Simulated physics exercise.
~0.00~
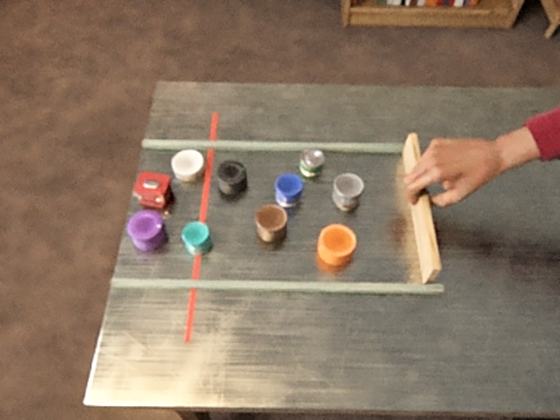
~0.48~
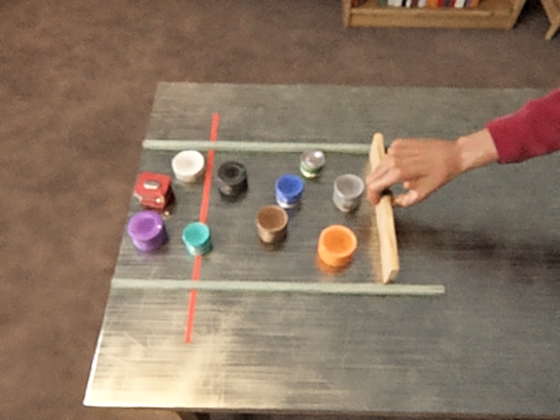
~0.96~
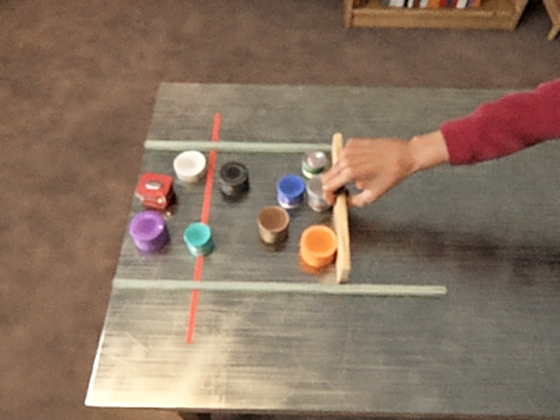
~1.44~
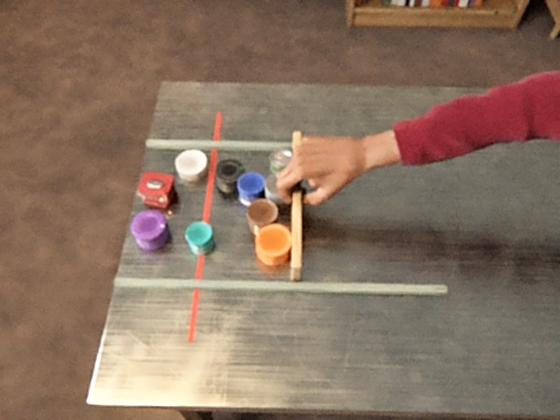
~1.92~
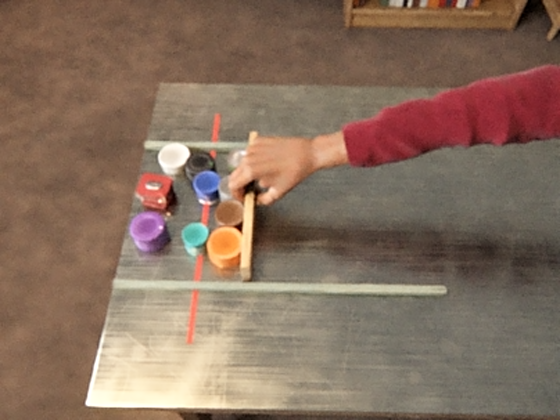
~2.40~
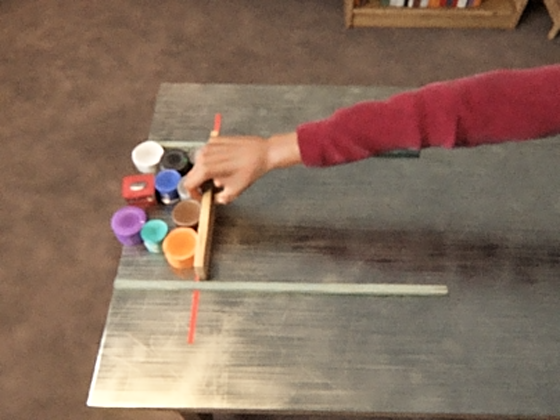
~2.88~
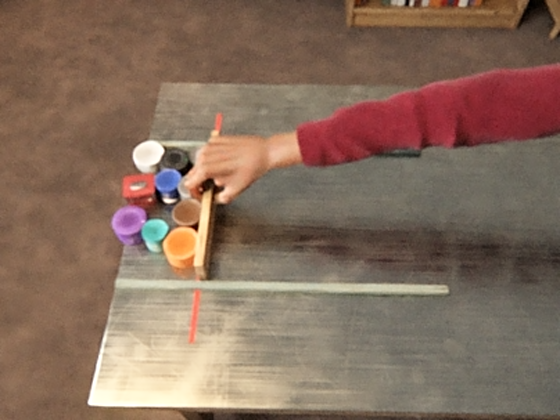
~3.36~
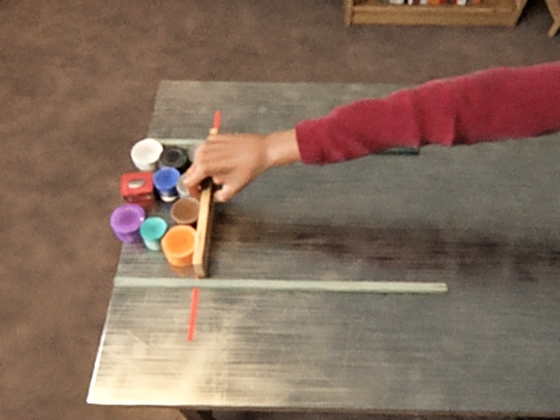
A hand in a dark red sleeve holds an upright wooden board at the right of a worn grey table, seen from above. Between two pale green rails sit small tubs and lids, with purple, red, white and teal on the left, black, brown and blue in the middle, and green, grey and orange nearer the board. A red tape line crosses the left side. The hand slides the board steadily left, gathering the grey and orange pieces, then the blue and brown ones. The bunched group shifts toward the left edge. The board stops around the tape, and everything stays on the table.
